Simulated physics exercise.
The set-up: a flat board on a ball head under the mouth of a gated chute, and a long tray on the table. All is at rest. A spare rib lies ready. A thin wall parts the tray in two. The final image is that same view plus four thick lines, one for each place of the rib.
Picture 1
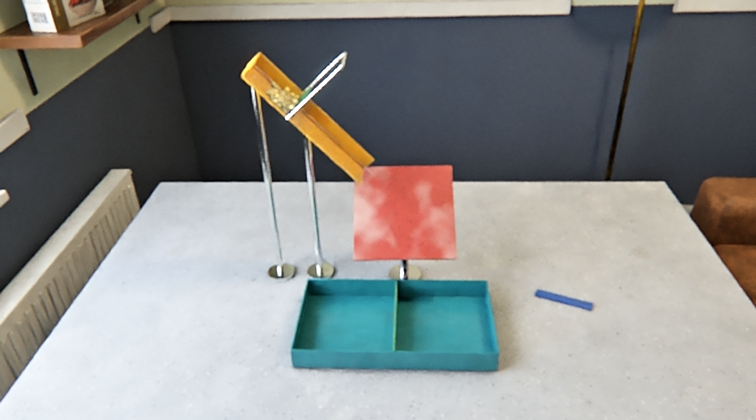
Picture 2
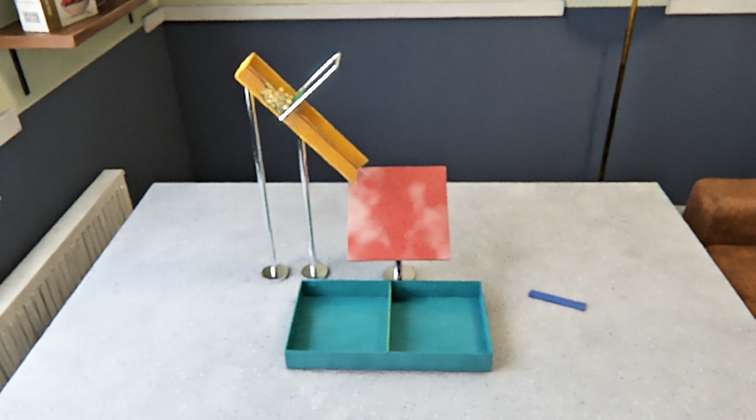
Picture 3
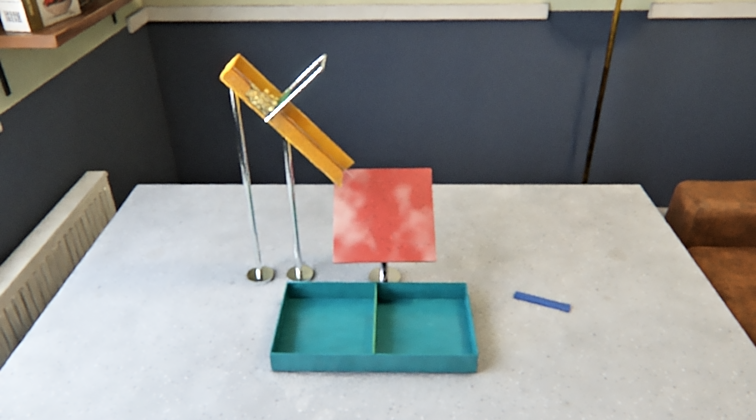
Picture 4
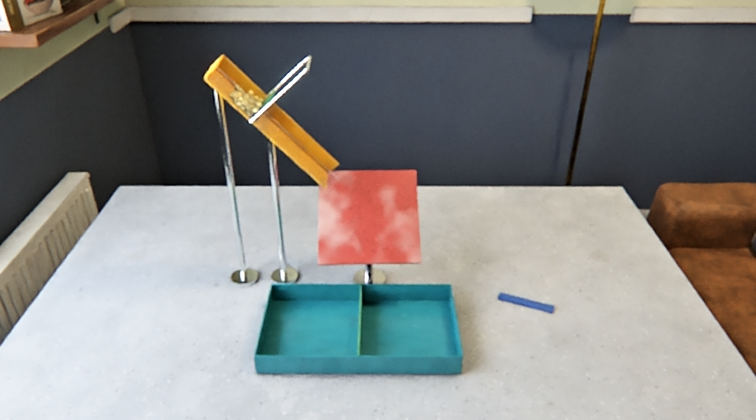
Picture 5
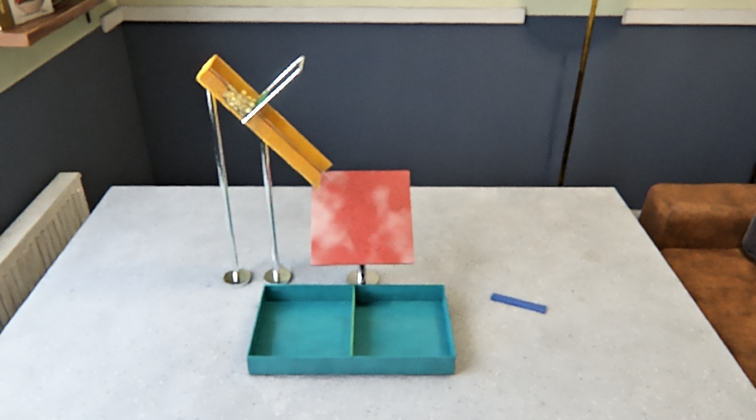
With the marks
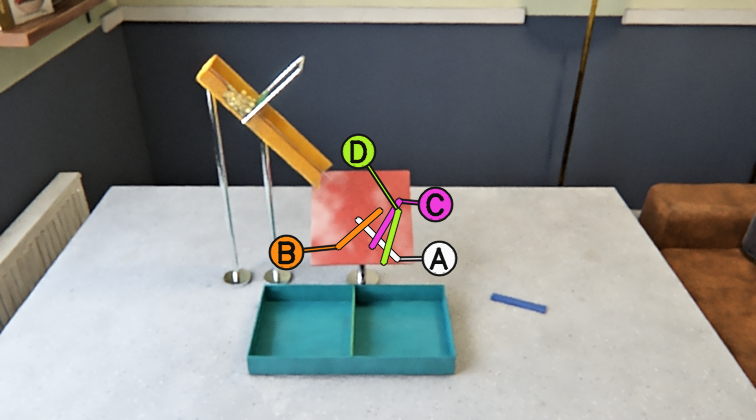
Camera drifting slightly right past a motionless orange chute of pale beads, a tilted red board and a divided teal tray.
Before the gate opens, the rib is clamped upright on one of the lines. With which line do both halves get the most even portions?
C.
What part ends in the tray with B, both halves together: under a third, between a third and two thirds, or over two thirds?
Line B gives over two thirds.
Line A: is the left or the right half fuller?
Right.
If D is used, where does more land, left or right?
The right half.
On the marked copy, line A from (358, 219) to (397, 259); line B from (379, 210) to (338, 246); line C from (399, 201) to (372, 246); line D from (398, 211) to (383, 262).
If A is chosen, of what is caught, about a quarter in the left half, most in the right.
If B is chosen, of what is caught, most in the left half, about a quarter in the right.
If C is chosen, of what is caught, about a third in the left half, about two thirds in the right.
If D is chosen, of what is caught, a small part in the left half, most in the right.
